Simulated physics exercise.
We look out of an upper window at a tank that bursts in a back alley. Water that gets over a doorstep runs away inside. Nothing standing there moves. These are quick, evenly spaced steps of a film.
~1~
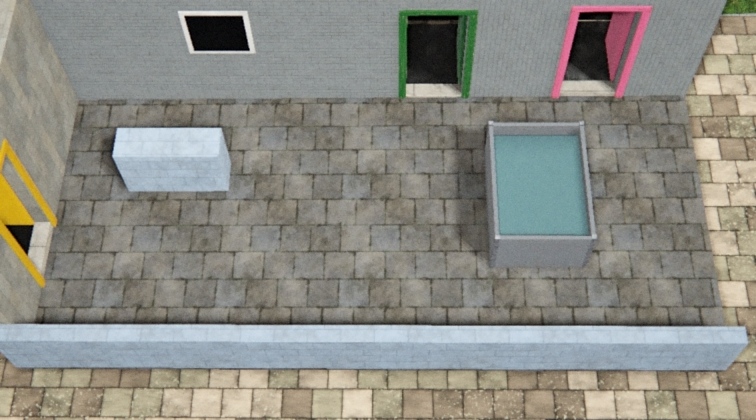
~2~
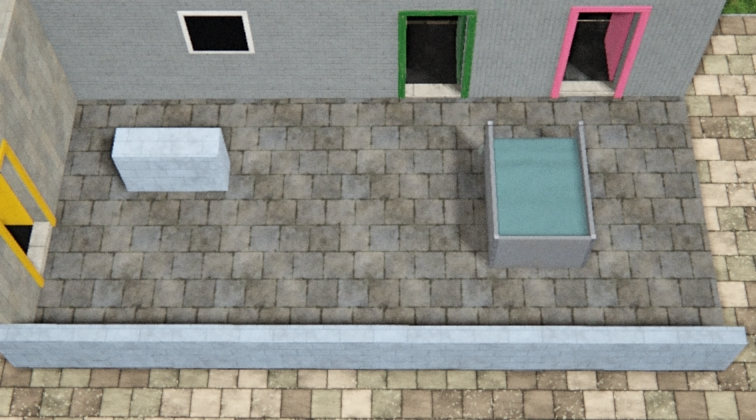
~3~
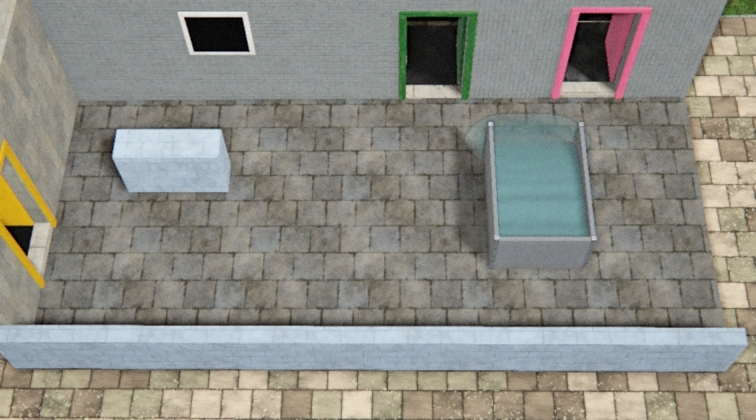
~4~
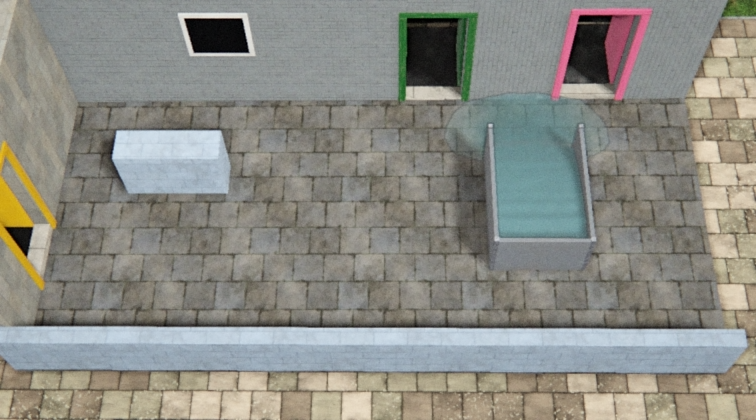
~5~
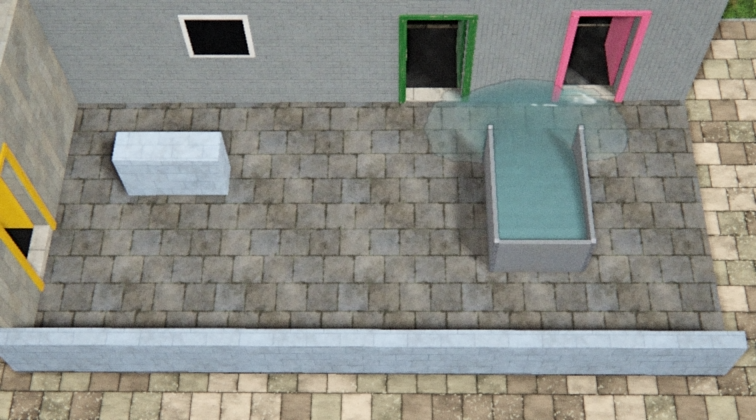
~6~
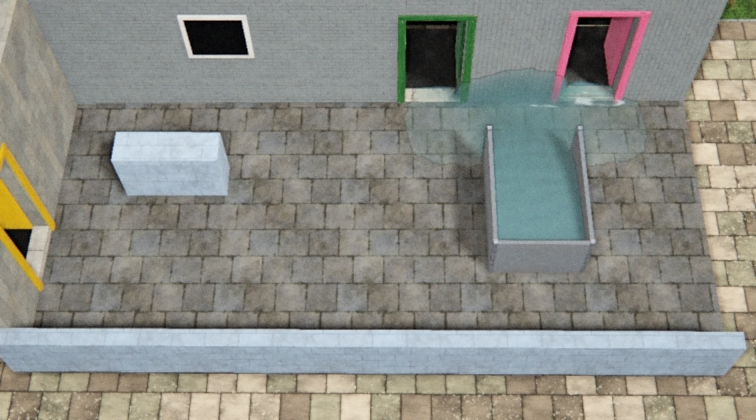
Paved back alley seen from above, with water pouring from the far side of a grey tank and spreading to the wall and pink doorway.
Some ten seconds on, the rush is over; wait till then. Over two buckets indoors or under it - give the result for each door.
As I see it, yellow door: Does not exceed it; green door: Exceeds it; pink door: Exceeds it.
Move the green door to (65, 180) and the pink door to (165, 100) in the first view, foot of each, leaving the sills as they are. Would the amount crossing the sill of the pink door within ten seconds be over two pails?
Put simply, pink door never reaches the limit here.
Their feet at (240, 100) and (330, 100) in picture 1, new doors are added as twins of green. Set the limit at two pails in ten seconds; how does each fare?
Lab note - first stays short of the line, second stays short of the line.
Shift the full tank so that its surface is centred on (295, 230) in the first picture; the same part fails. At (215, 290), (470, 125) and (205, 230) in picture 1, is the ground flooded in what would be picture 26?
In that order: Free of water, flooded, not flooded.
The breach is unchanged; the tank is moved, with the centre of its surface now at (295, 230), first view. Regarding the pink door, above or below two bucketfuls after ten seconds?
My reading: Pink keeps below it.
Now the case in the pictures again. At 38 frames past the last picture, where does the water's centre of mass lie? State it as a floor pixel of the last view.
About (306, 196).
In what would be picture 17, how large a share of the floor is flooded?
Close to 30 in a hundred, I think.
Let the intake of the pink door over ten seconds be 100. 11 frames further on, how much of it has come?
Some 80 per cent.
A moment on, water covers 15 % of the floor; the yellow door not reached, the green door over two buckets in, the pink door far over two buckets in.
Next, water covers 30 % of the floor; the yellow door not reached, the green door over two buckets in, the pink door far over two buckets in.
Then, water covers 45 % of the floor; the yellow door not reached, the green door far over two buckets in, the pink door far over two buckets in.
Later, water covers 55 % of the floor; the yellow door wet at the sill, nothing in, the green door far over two buckets in, the pink door far over two buckets in.
In the end, water covers 55 % of the floor; the yellow door wet at the sill, nothing in, the green door far over two buckets in, the pink door far over two buckets in.
